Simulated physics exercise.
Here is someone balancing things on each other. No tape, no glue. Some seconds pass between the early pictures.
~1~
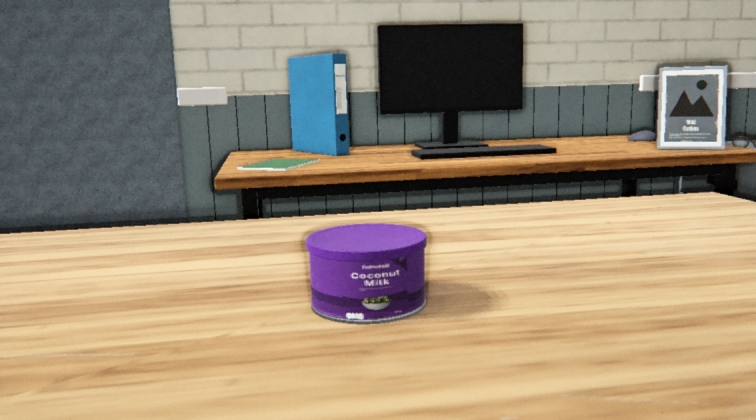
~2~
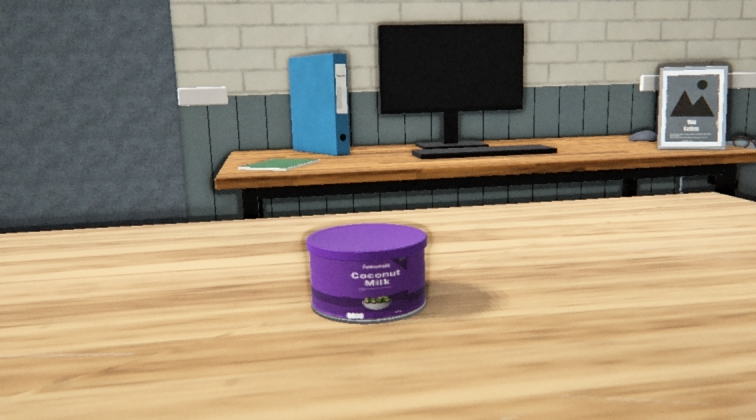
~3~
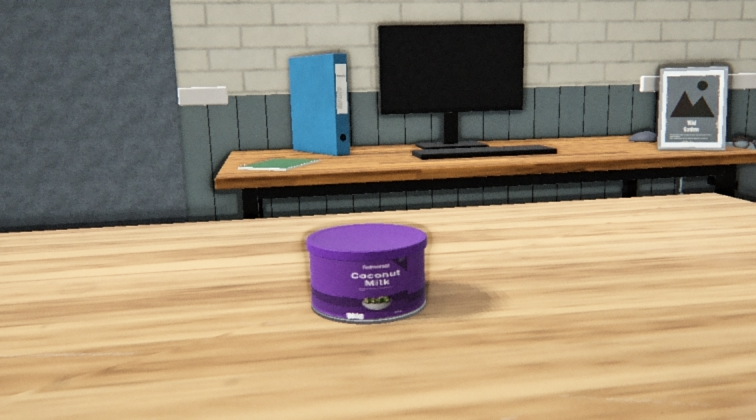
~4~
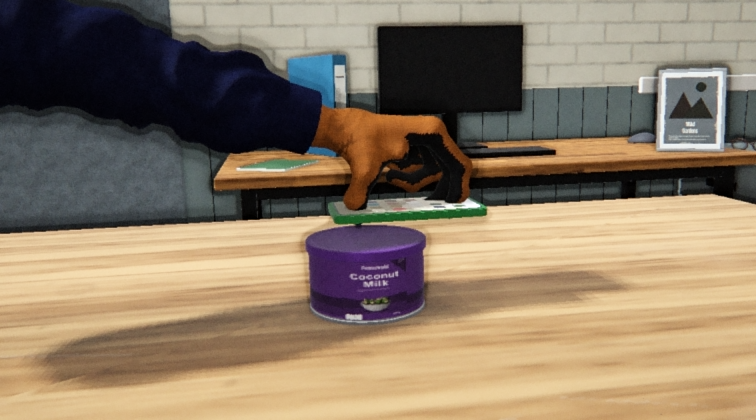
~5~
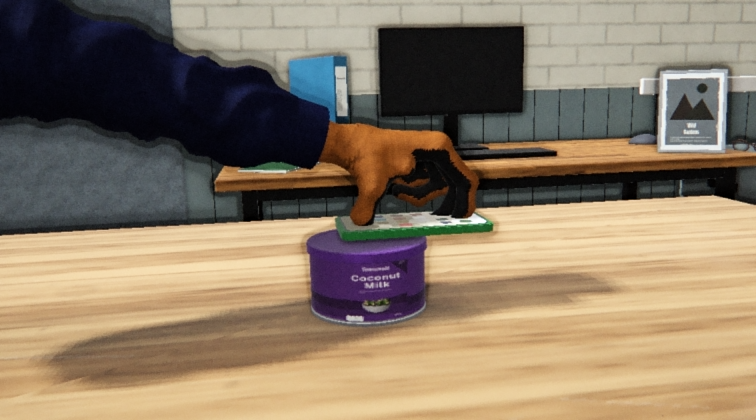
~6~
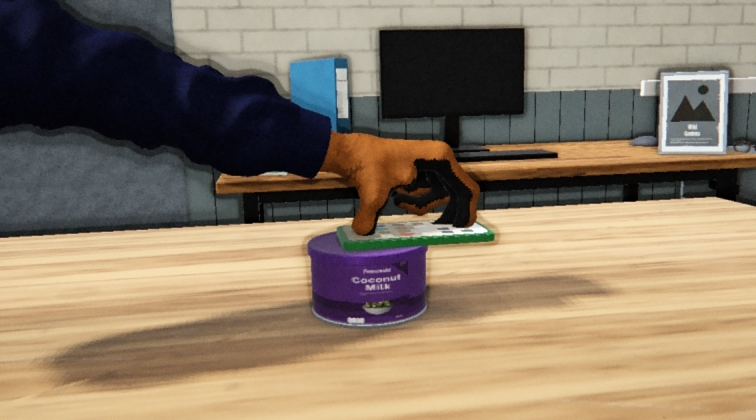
In this clip, a purple tub labelled coconut milk sits still on a wooden table, then a hand reaches in from the left holding a flat green-edged phone above it and lowers the phone onto the lid, still gripping it.
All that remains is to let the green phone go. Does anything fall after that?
The pile keeps its balance.
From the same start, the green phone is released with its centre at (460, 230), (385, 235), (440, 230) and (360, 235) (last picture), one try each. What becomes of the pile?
In the first case it gives way; in the second case it keeps its balance; in the third case it comes apart; in the fourth case it holds.
Then, 0.20 s later than the last frame, all is still.
Then, 0.50 s later than the last frame, green phone resting near (413, 234).
When it is over, both as before. End places, in pixels of the last picture, green phone near (413, 234). The pile stays up.
